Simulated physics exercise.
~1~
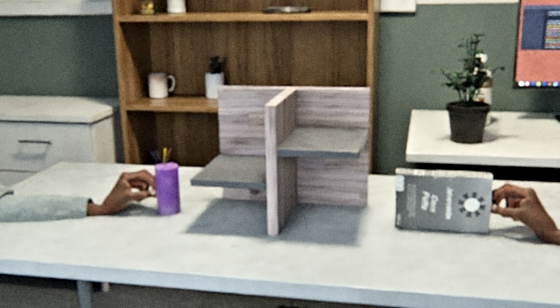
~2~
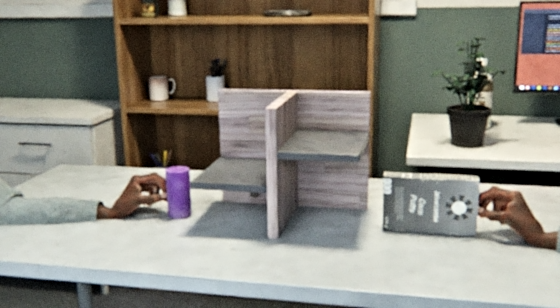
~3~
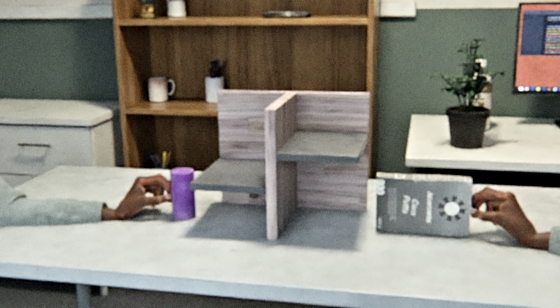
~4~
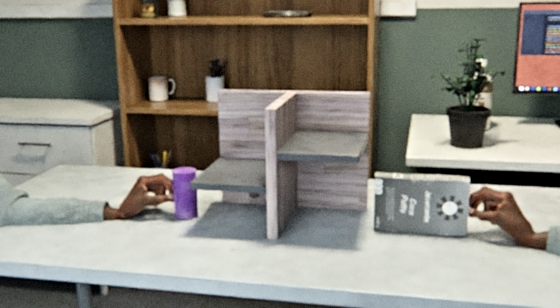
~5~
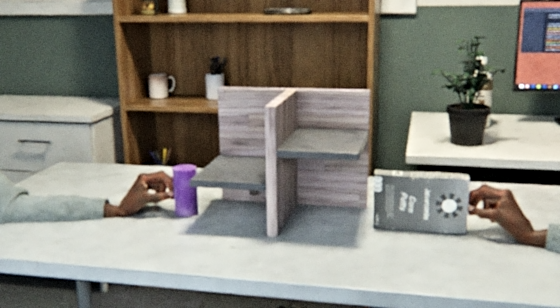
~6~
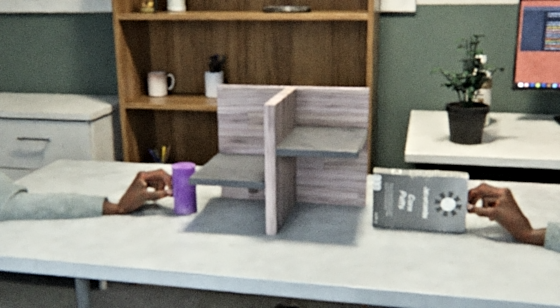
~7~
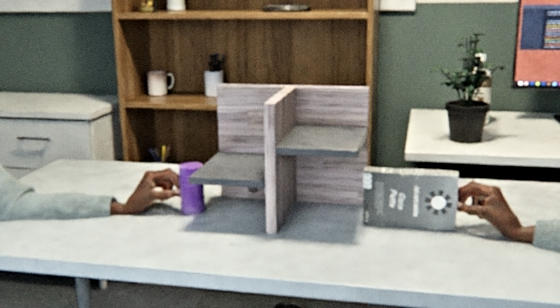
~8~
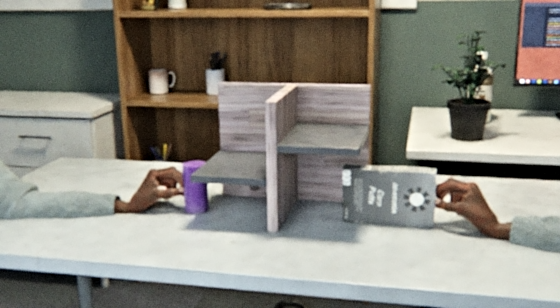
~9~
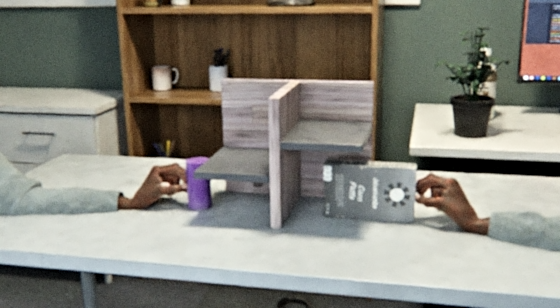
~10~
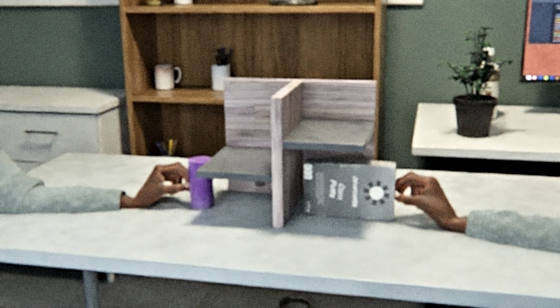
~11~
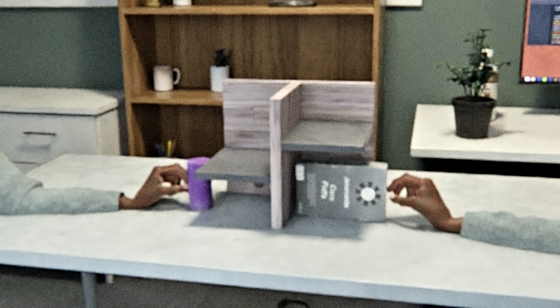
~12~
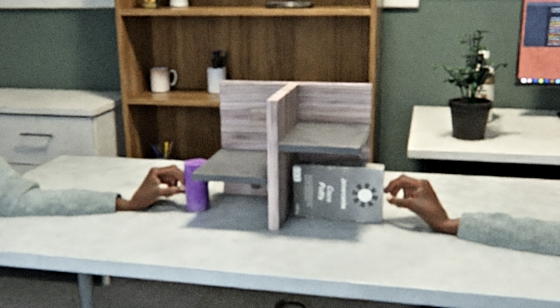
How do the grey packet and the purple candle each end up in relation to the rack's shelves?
The grey packet fits and slides in under the right shelf. The upright purple candle is too tall to go under the left one and stays at its edge.
Grey packet on its side sliding left under a rack's right shelf, pushed by one hand, while another's purple candle stops at the left shelf.
